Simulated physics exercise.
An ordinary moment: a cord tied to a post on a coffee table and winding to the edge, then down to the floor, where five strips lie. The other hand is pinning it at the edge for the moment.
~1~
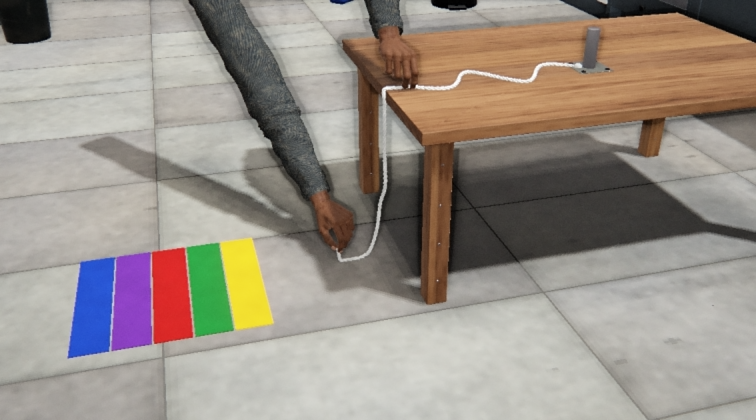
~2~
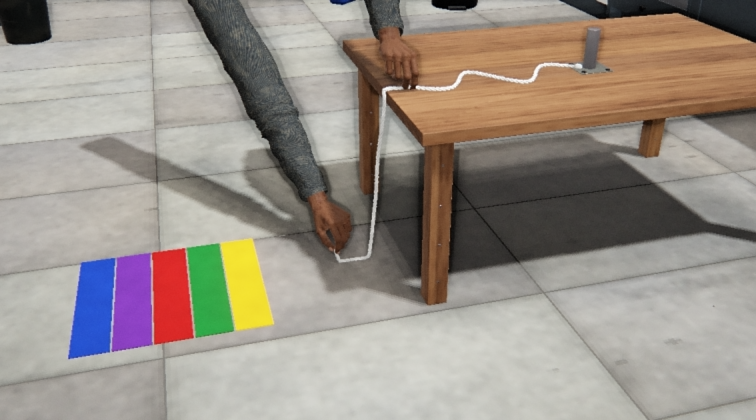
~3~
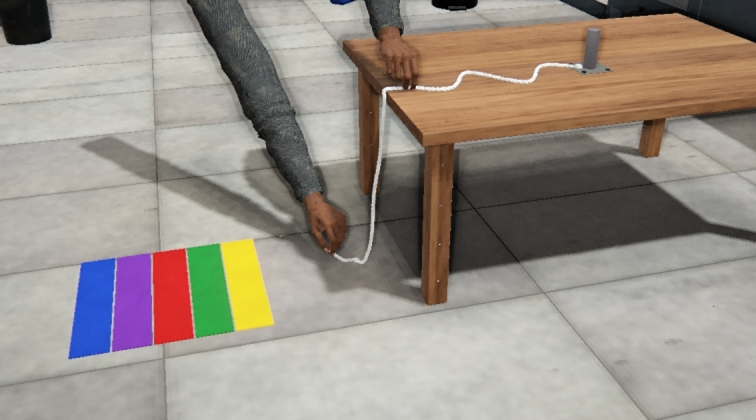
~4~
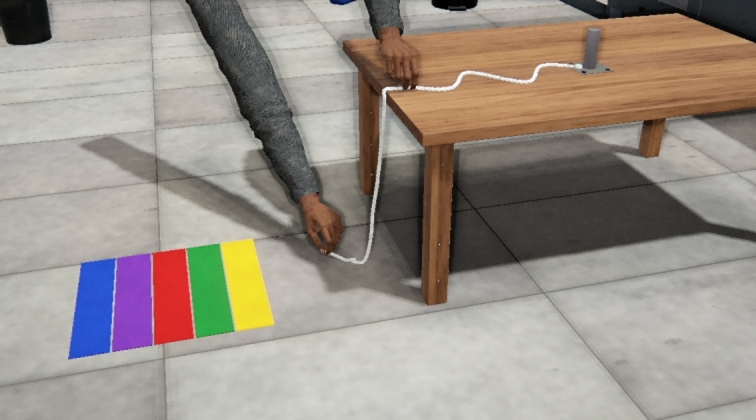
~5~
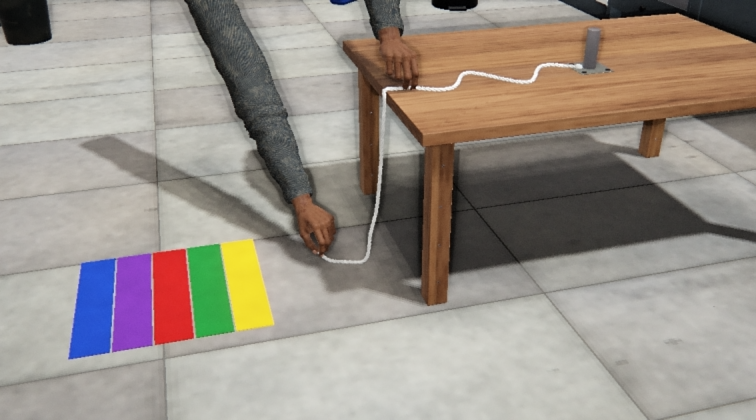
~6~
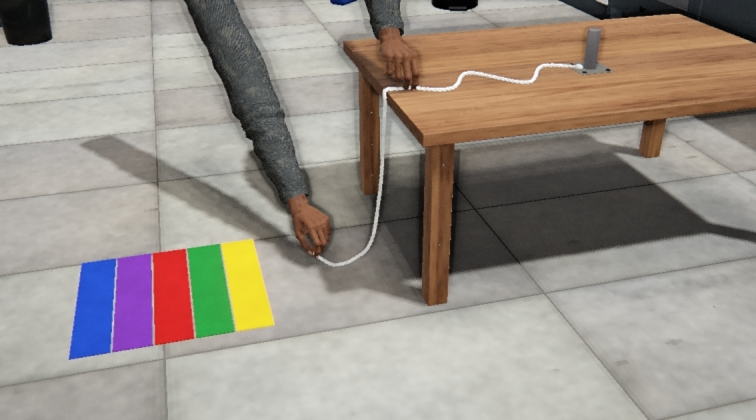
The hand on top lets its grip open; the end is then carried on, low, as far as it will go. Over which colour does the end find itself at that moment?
I would say over purple.
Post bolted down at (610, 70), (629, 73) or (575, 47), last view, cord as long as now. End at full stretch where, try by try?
Taking the tries in turn, you get (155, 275), (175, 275) and (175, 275).
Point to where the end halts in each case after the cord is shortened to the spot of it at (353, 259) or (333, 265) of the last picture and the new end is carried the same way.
In turn, (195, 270) for the first and (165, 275) for the second.
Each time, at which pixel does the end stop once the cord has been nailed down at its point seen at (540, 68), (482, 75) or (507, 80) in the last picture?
First near (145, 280), then near (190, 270), then near (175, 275).
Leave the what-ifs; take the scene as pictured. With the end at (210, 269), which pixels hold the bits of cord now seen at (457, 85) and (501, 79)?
Roughly (393, 89) for one and roughly (467, 81) for the other.
Soon after, end near (210, 269); over green.
Then, end near (163, 276); over red.
At full stretch, end near (133, 280); over purple. It halts on the purple strip.
